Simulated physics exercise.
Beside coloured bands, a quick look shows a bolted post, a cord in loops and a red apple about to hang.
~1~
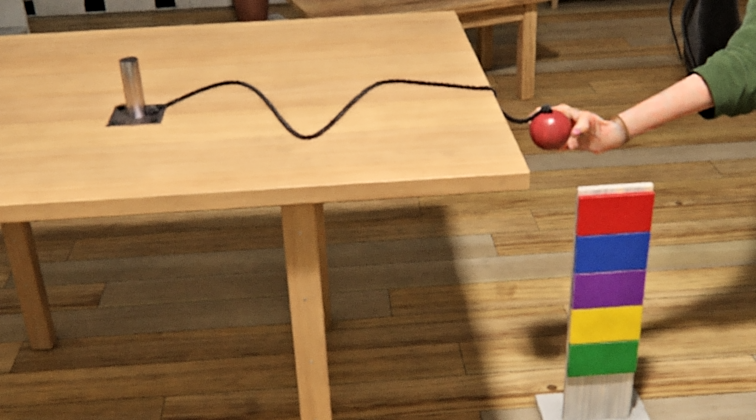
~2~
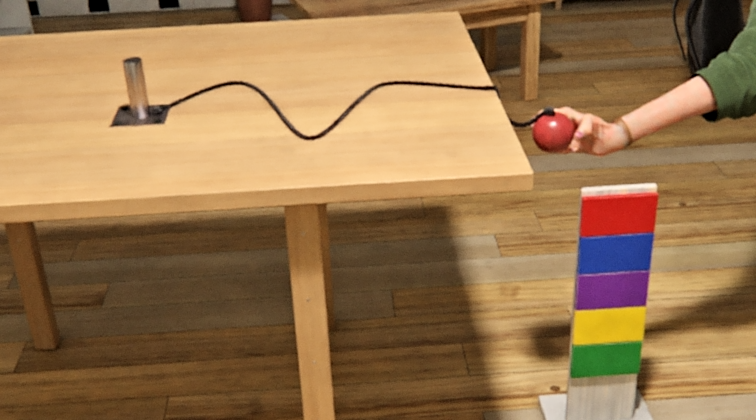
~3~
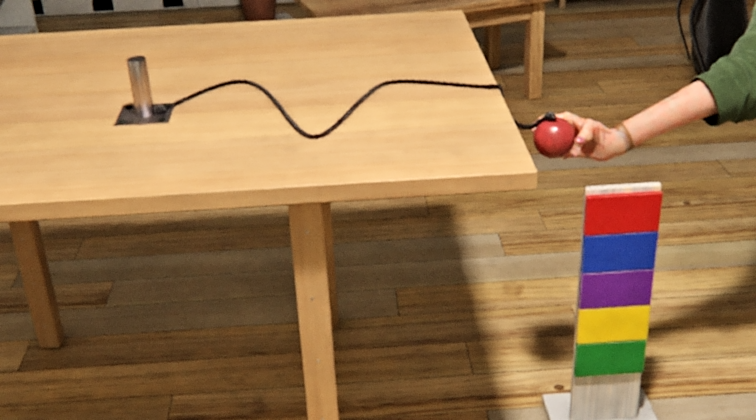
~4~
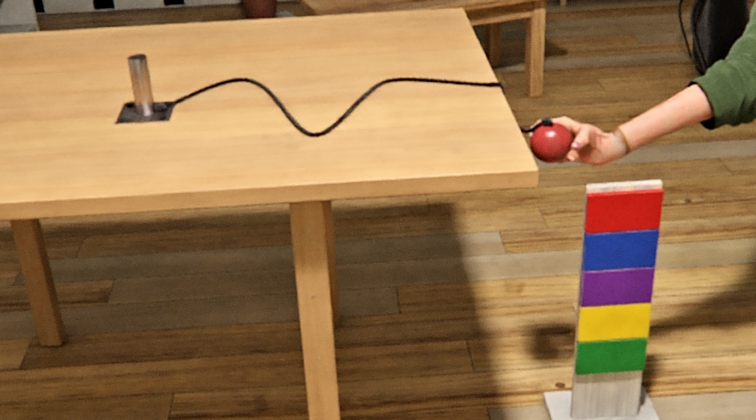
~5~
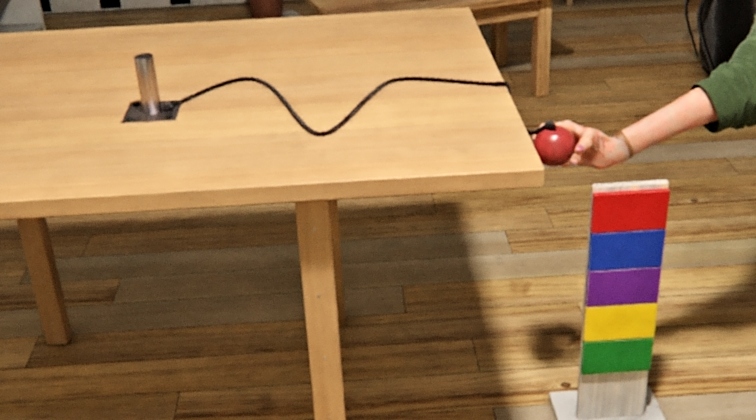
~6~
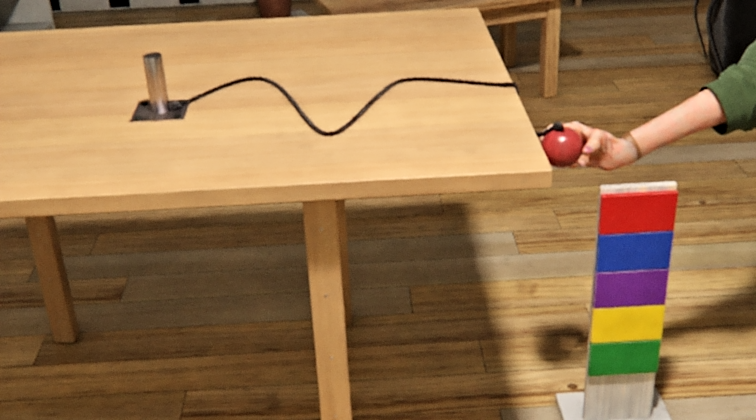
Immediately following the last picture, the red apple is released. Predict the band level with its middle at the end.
Prediction: Green.
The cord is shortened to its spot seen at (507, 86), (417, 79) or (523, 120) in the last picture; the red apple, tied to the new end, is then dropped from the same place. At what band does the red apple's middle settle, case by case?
For the first: Purple; for the second: Red; for the third: Yellow.
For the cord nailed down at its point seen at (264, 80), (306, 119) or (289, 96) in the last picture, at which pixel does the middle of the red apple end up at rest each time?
Going through the tries, I'd expect close to (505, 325), (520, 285) and lastly (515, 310).
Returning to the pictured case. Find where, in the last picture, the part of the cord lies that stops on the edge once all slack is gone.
The bit in question sits close to (360, 114).
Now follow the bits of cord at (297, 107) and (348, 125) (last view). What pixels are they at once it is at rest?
One ends up around (383, 92), the other around (489, 83).
Soon after, apple near (547, 346); level with green.
After that, apple near (478, 336); level with yellow.
And then, apple near (518, 338); level with green.
In the end, apple near (500, 345); level with green. Its middle rests at the green band.
